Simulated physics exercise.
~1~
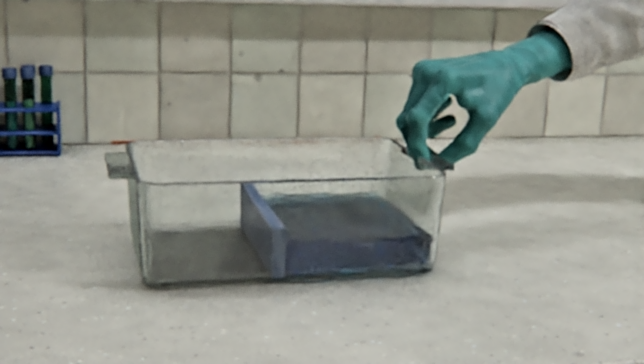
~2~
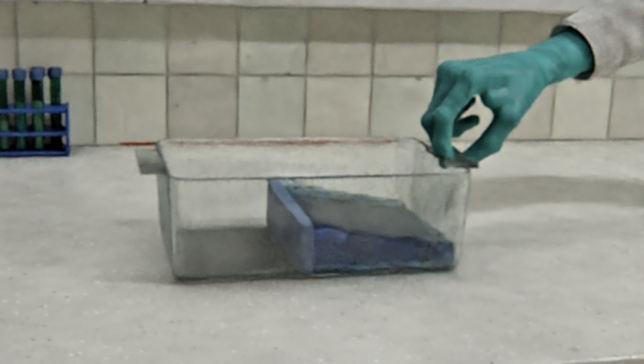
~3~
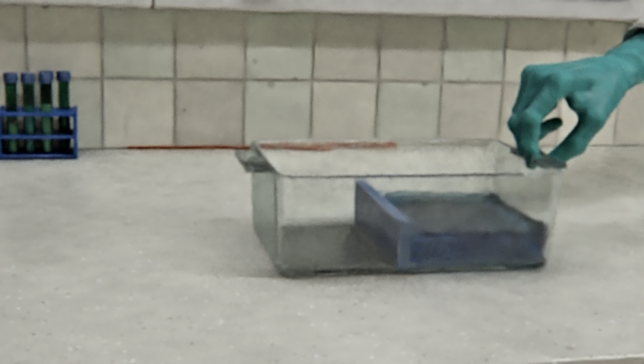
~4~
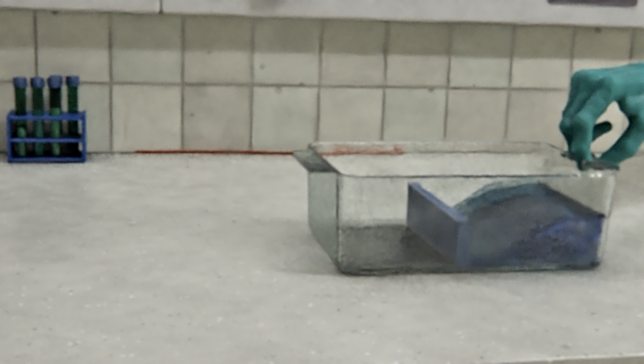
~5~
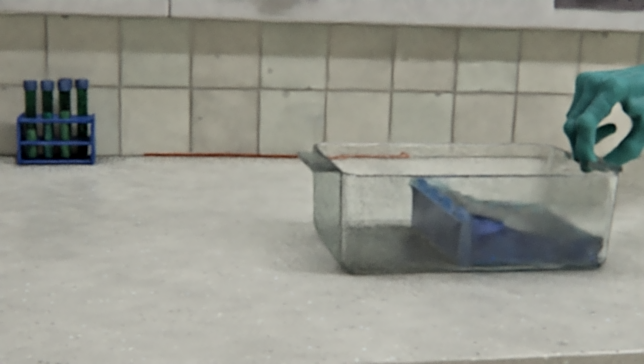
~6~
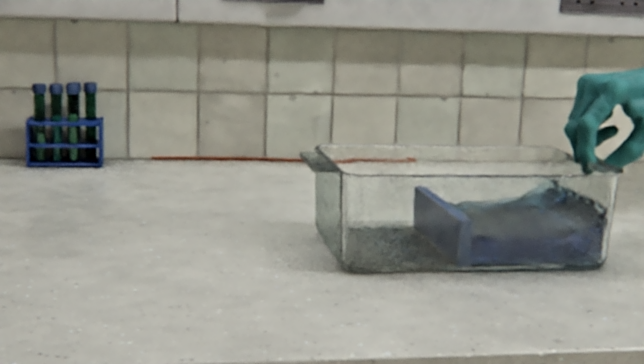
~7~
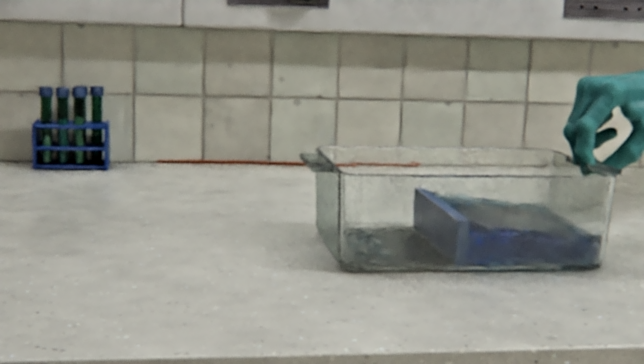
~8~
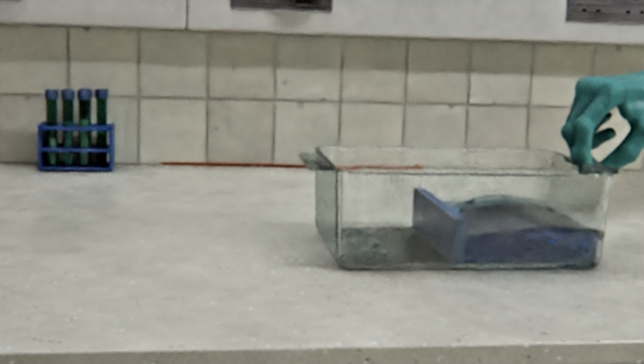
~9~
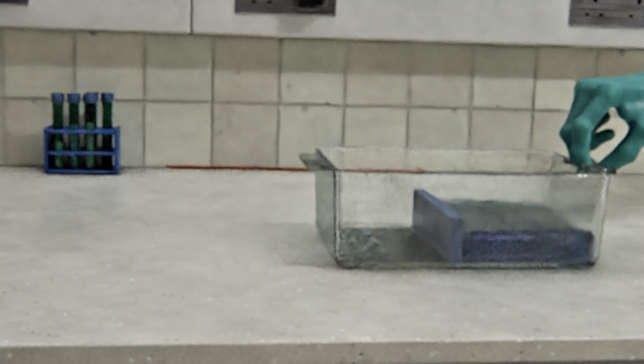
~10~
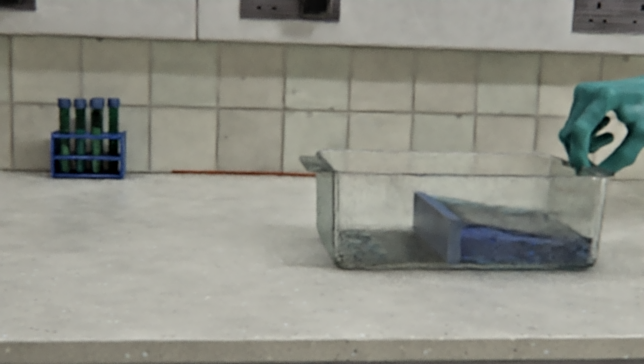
On a pale worktop, a teal-gloved hand pulls a clear divided box right and stops, water sloshing and a little crossing left.
